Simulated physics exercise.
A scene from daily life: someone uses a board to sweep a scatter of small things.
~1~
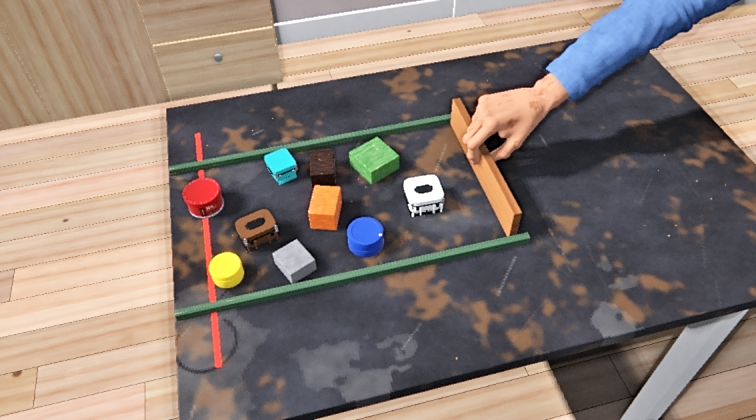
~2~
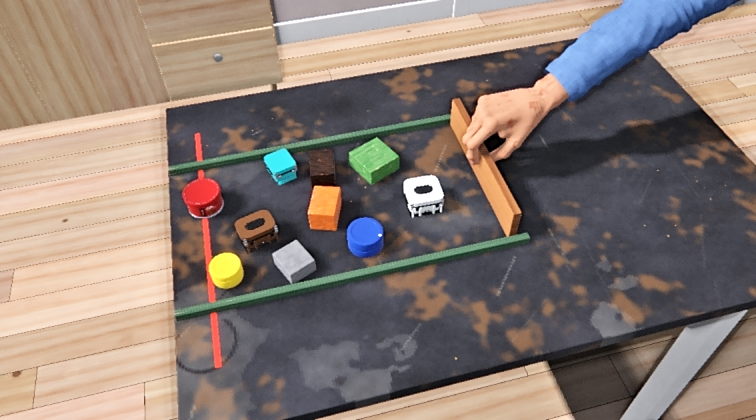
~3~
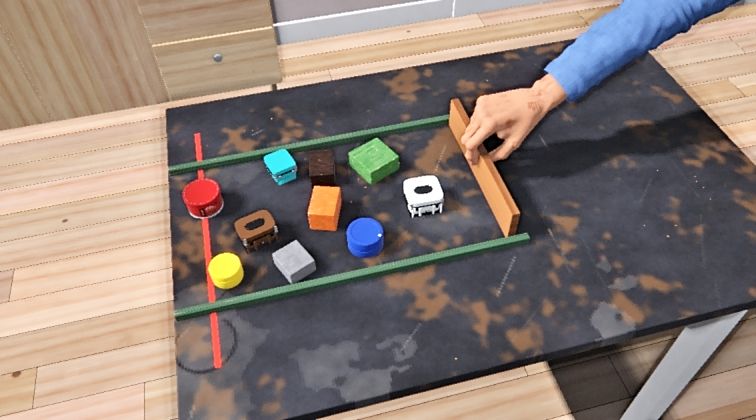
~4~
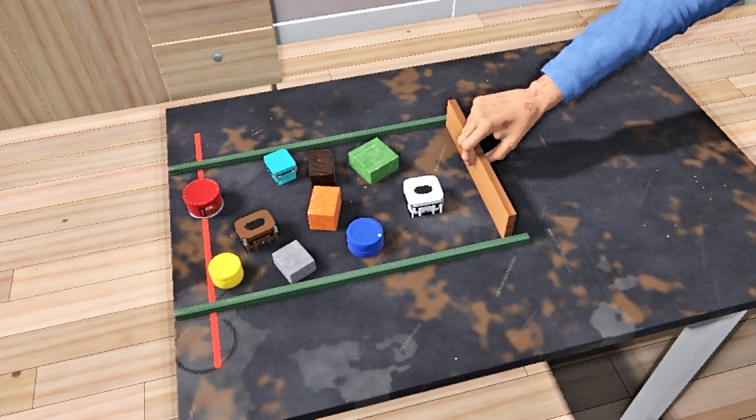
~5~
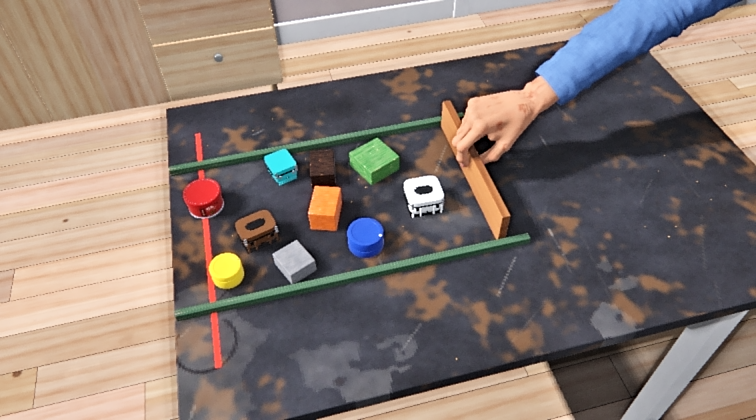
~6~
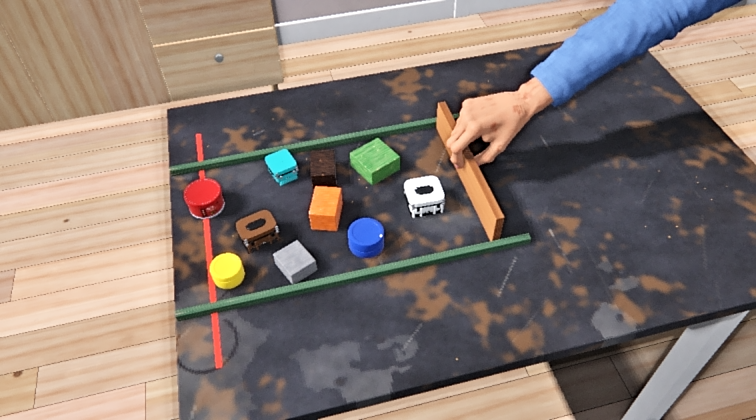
A wooden board, held upright by a hand in a blue sleeve, stands at the right of small colored blocks, lids and cases between two green strips on a dark, blotchy table. The hand then slides it slightly left toward the white case, while the scattered pieces stay still.
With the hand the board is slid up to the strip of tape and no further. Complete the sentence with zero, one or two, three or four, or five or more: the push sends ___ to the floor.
The push sends five or more to the floor.
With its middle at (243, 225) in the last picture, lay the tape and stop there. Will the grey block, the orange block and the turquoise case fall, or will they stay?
In short: Grey block safe, orange block safe, turquoise case gone.
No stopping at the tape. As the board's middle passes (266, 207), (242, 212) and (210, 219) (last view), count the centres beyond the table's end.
Place by place: 0, 4 and 7.
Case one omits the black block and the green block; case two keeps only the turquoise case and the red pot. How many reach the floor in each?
4 in the first case, 5 in the second.
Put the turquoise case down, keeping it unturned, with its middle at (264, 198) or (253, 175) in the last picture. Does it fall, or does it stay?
Taking them in order, it drops away and then it drops away.
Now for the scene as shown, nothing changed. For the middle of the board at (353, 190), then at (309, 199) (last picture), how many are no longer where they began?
That makes 6 at the first spot and 8 at the second.
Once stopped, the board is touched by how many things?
It's 3.
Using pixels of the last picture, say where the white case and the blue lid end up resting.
Final positions - white case around (189, 245), blue lid around (191, 276).
A little later, none off yet; red pot at rest near (205, 199); yellow lid at rest near (227, 271); brown case at rest near (258, 231).
Next, none off yet; red pot at rest near (204, 200); yellow lid moving near (221, 272); brown case shifted about its own width near (219, 236).
When it is over, the number that fall off is five or more; down, black block, orange block, turquoise case, grey block, brown case, yellow lid and red pot.
